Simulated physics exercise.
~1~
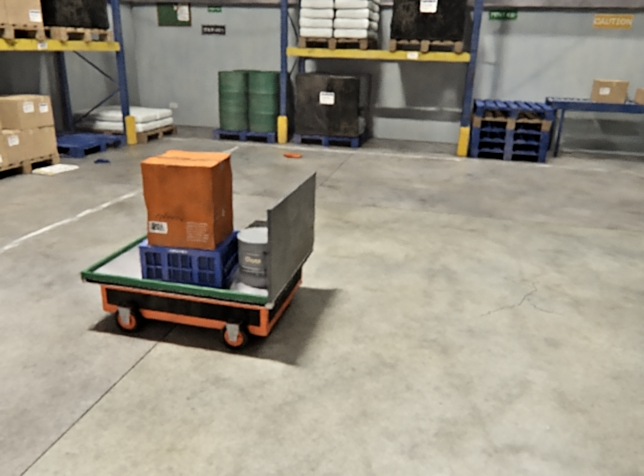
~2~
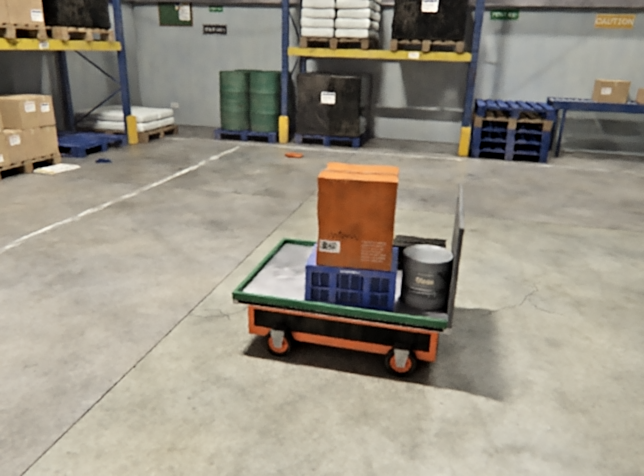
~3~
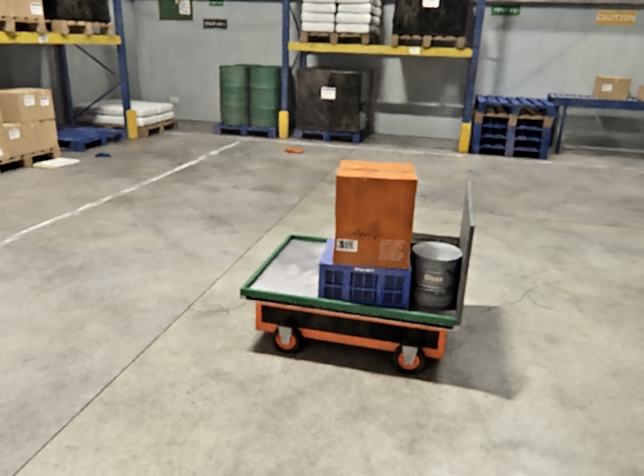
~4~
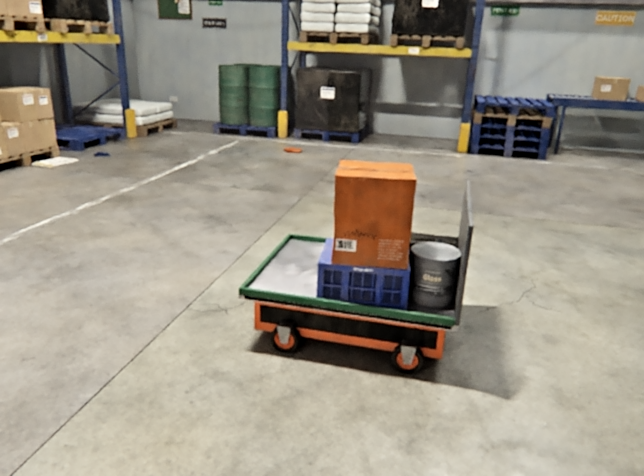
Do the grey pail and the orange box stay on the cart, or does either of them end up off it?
Both stay on the cart. When it has stopped, the orange box is still upright on the blue crate and the grey pail is still standing beside the tall board.
A low orange-framed cart with a green rim rolls to the right across the grey concrete floor of a warehouse, seen from slightly above by a gently swaying camera. On its deck, an orange box stands upright on a blue crate, with a grey pail to the right and a dark item partly hidden by a tall grey board. Racks, green drums and blue pallets line the far wall. The cart travels from the left to just right of the middle, creeps a little farther and stops. It ends at rest, with the orange box upright and the load still aboard.
